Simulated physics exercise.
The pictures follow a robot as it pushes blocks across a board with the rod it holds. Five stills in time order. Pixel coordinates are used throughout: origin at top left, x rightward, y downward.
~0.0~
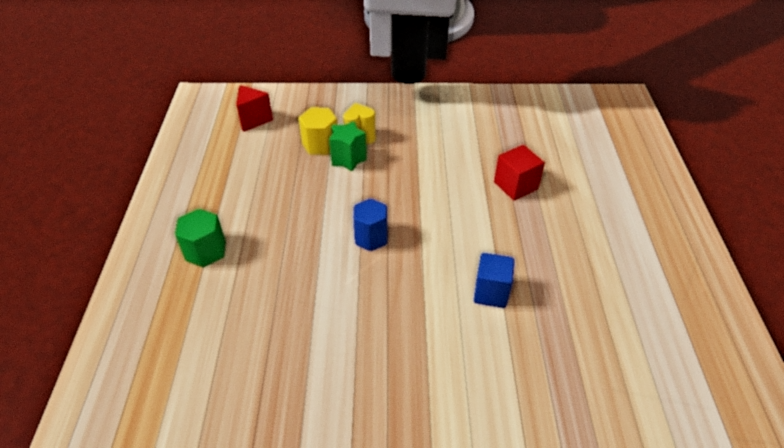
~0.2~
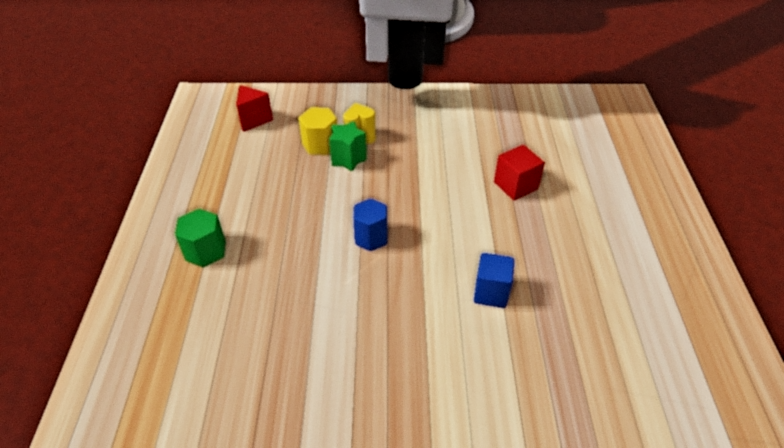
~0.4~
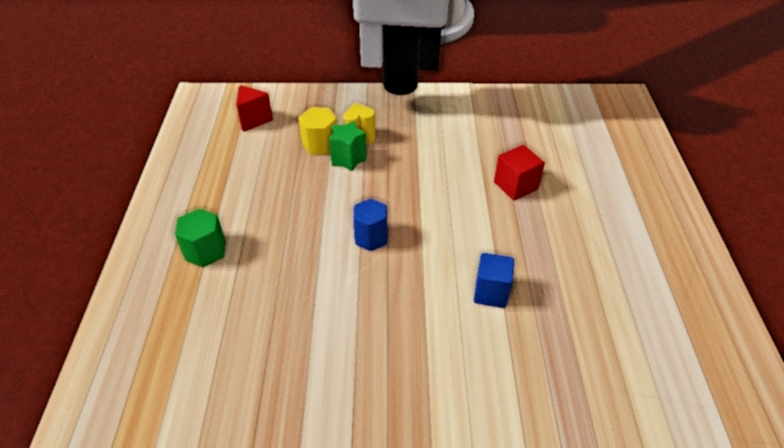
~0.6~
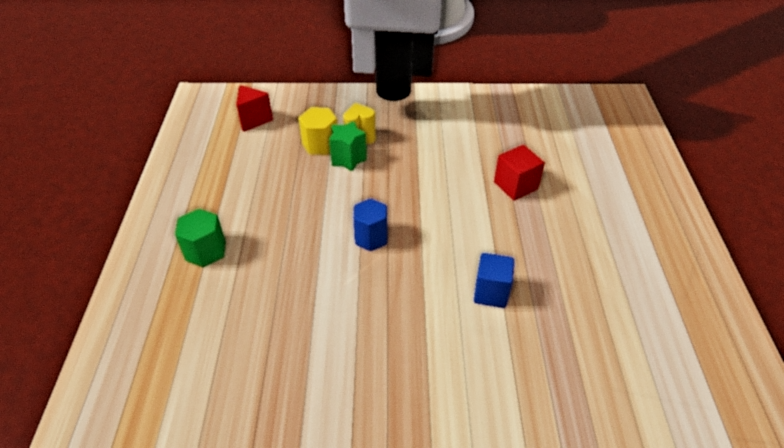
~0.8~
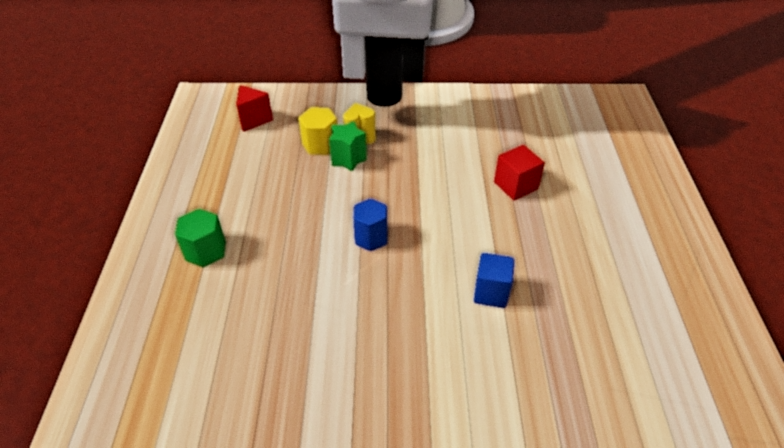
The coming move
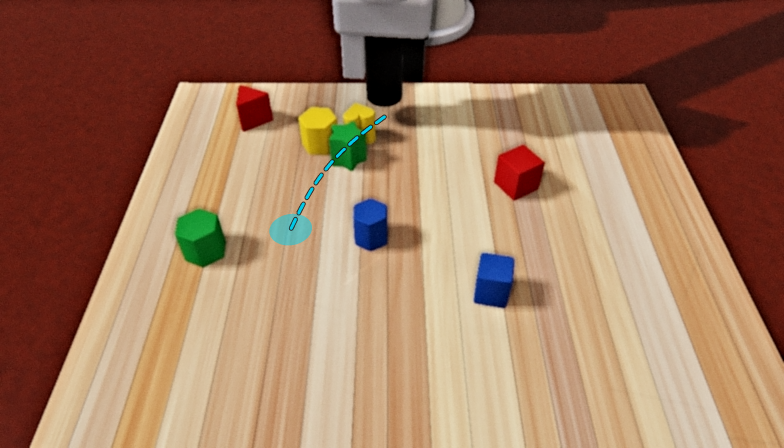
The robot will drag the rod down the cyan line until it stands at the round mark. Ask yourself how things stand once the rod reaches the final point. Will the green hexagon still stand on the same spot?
I'd say yes.
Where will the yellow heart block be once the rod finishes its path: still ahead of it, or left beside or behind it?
The block sits ahead of the rod.
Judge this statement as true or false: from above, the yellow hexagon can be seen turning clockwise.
True - the claim holds.
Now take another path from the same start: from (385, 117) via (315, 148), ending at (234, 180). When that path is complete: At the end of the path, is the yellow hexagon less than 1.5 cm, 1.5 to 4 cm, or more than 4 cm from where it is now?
My answer is that it shifts over 4 cm.
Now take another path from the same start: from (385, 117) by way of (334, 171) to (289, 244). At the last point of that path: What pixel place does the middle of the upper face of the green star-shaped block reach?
Final place: (269, 245).
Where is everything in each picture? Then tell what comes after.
Lower end of the rod at (409, 75), tops of blocks, green hexagon at (196, 224), yellow hexagon at (318, 117), green star-shaped block at (346, 132), yellow heart block at (359, 111), in the first frame.
Rod at (405, 80), blocks as before, in the second frame.
Rod at (401, 86), blocks as before, in the third frame.
Rod at (394, 91), blocks as before, in the fourth frame.
Rod at (384, 97), green hexagon at (196, 224), yellow hexagon at (318, 117), green star-shaped block at (346, 132), yellow heart block at (359, 111), in the fifth frame.
The drawn path runs from (385, 117) through (331, 164) to (291, 229).
What follows on the original path. One third of the way, rod at (346, 126); yellow hexagon at (309, 119), turned 25° clockwise; green star-shaped block at (334, 155); yellow heart block at (331, 138), turned 15° anticlockwise.
Two thirds of the way, rod at (313, 163); yellow hexagon at (299, 123), turned 55° clockwise; green star-shaped block at (321, 190), turned 90° anticlockwise; yellow heart block at (294, 176).
At the end, rod at (287, 209); green hexagon not moved; yellow hexagon at (299, 123), turned 55° clockwise; green star-shaped block at (320, 213), turned 195° anticlockwise; yellow heart block at (258, 222), turned 20° clockwise.
